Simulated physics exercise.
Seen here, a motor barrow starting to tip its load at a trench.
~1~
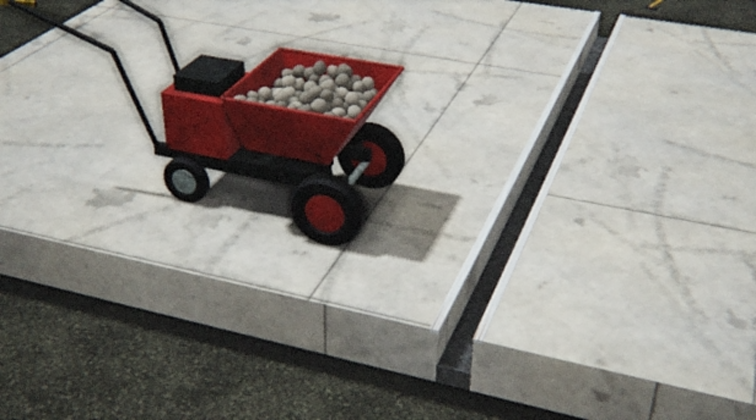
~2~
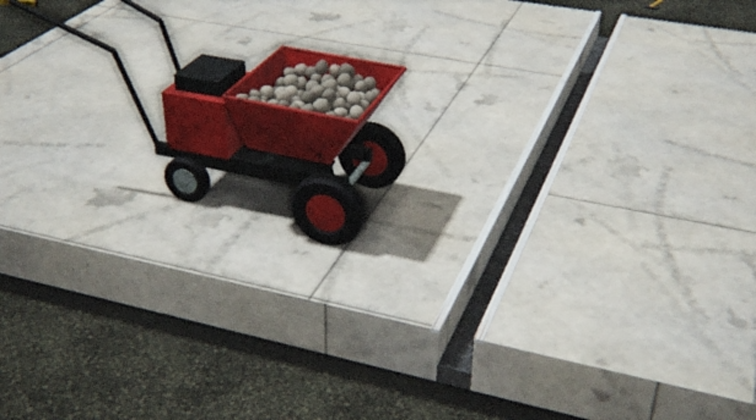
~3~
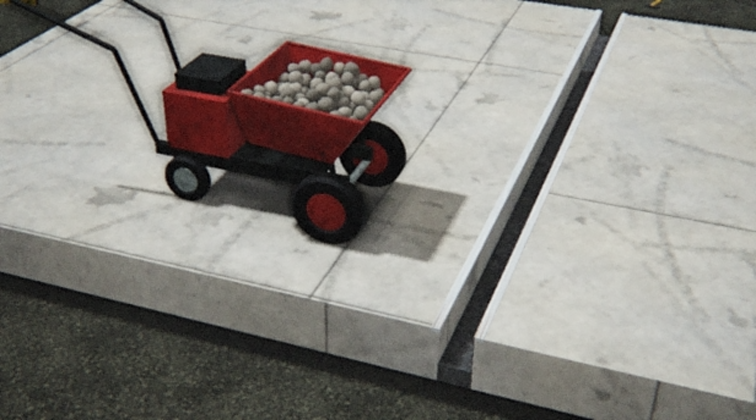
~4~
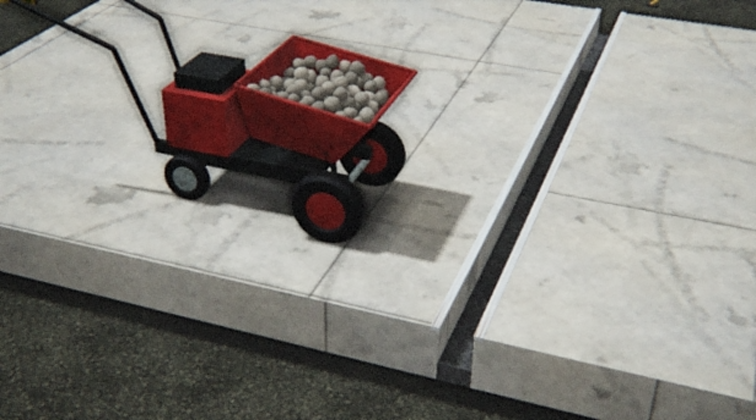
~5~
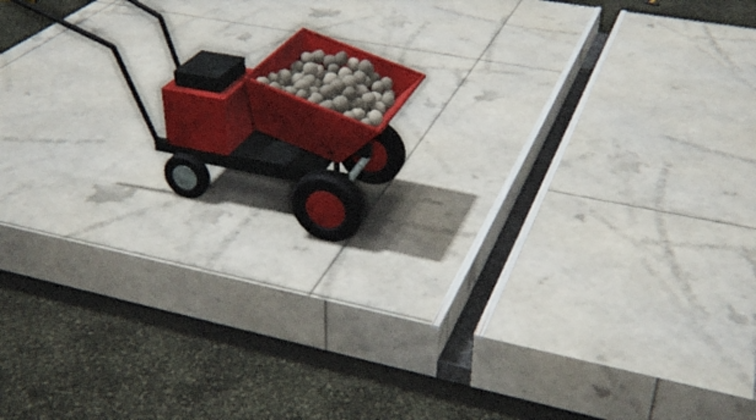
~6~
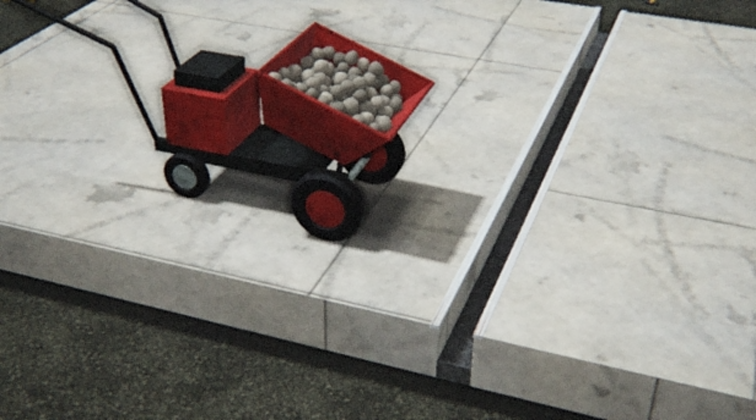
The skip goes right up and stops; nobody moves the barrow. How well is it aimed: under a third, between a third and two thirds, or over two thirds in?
In the trench: From one third to two thirds.
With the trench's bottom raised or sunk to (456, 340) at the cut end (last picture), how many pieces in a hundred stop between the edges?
It comes to 30 per cent or so.
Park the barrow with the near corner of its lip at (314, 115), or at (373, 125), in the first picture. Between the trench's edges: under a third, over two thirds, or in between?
At the first place under a third, at the second one to two thirds.
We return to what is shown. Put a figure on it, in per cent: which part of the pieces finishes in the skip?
Close to 20 per cent.
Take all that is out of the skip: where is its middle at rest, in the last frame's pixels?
At about (494, 233).
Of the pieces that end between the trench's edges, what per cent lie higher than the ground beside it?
About 15 per cent.
Soon after the last picture, skip tipped steeply; all in the skip.
A little later, skip tipped right over; most in the skip; a small part short of the trench; a stray few in or heaped over the trench; a stray few falling.
Later still, skip tipped right over; about a quarter in the skip; about a quarter short of the trench; about a third in or heaped over the trench; a small part beyond it.
By the end, skip tipped right over; about a quarter in the skip; about a quarter short of the trench; about half in or heaped over the trench; a small part beyond it.
